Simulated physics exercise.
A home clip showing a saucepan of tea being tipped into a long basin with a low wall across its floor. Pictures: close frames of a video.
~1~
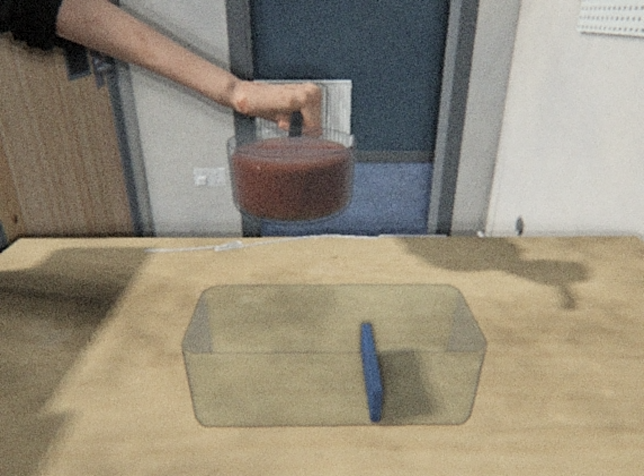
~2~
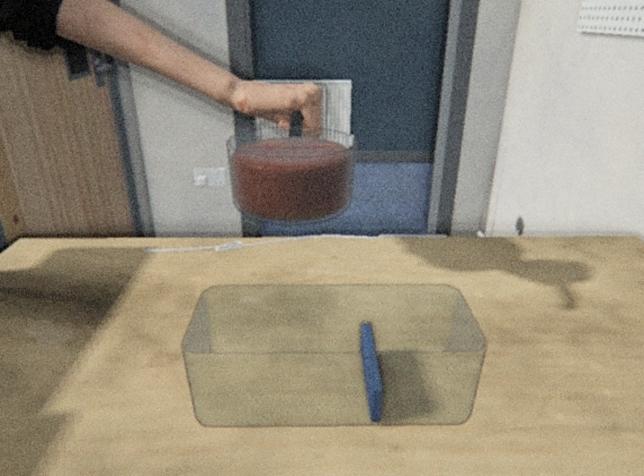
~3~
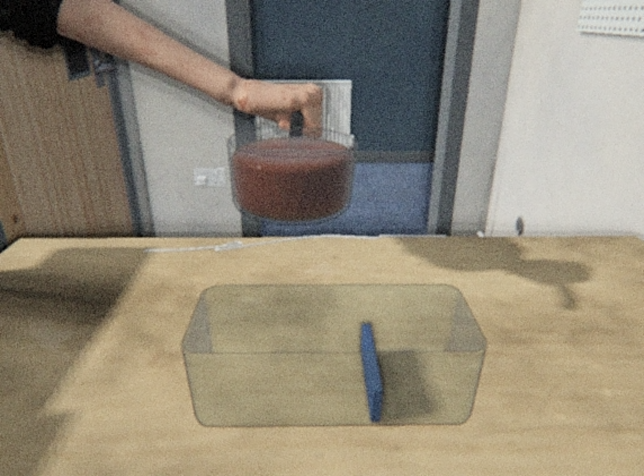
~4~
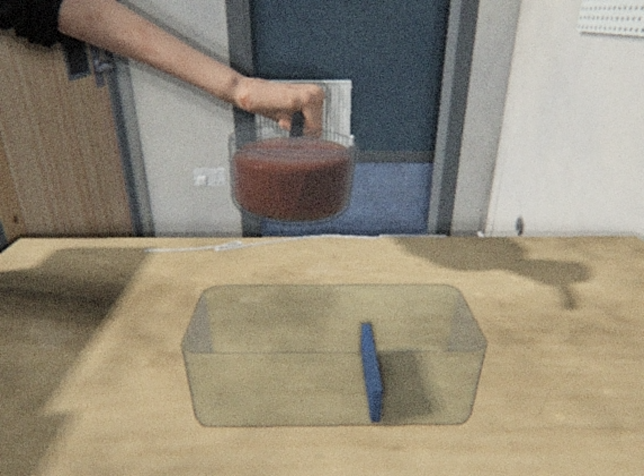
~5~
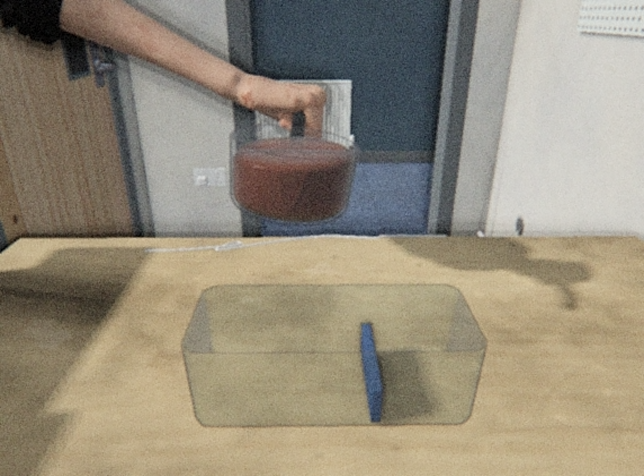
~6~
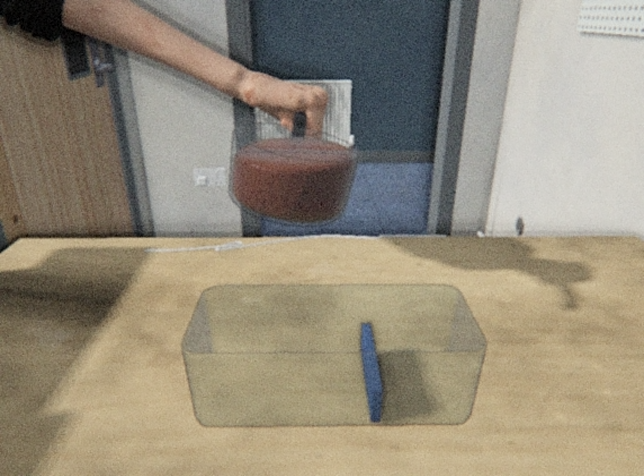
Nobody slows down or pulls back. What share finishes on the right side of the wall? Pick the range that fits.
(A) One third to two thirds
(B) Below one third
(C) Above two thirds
The answer is C.
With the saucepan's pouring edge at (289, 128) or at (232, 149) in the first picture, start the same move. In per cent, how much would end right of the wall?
Result, first then second: About 35 % and about 5 %.
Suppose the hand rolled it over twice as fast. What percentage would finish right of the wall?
Result: Roughly 65 %.
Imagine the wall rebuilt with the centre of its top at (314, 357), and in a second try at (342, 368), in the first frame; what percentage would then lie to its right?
Roughly 95 per cent, and 85 per cent.
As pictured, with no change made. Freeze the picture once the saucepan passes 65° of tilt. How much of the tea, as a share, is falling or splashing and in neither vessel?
About 35 per cent.
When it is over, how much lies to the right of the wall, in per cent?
That is roughly 85 percent of it.
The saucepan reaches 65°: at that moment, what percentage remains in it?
Near 55 %.
A moment on, the saucepan is tipped part way and 54 per cent is still to pour, 1 is left of the wall and 11 right of it.
Next, the saucepan is tipped right over and 9 per cent is still to pour, 3 is left of the wall and 75 right of it.
Then the saucepan is tipped right over and 0 per cent is still to pour, 14 is left of the wall and 84 right of it.
Later the saucepan is tipped right over and 0 per cent is still to pour, 15 is left of the wall and 84 right of it.
At rest 15 per cent lies left of the wall, 84 right of it and 2 outside.
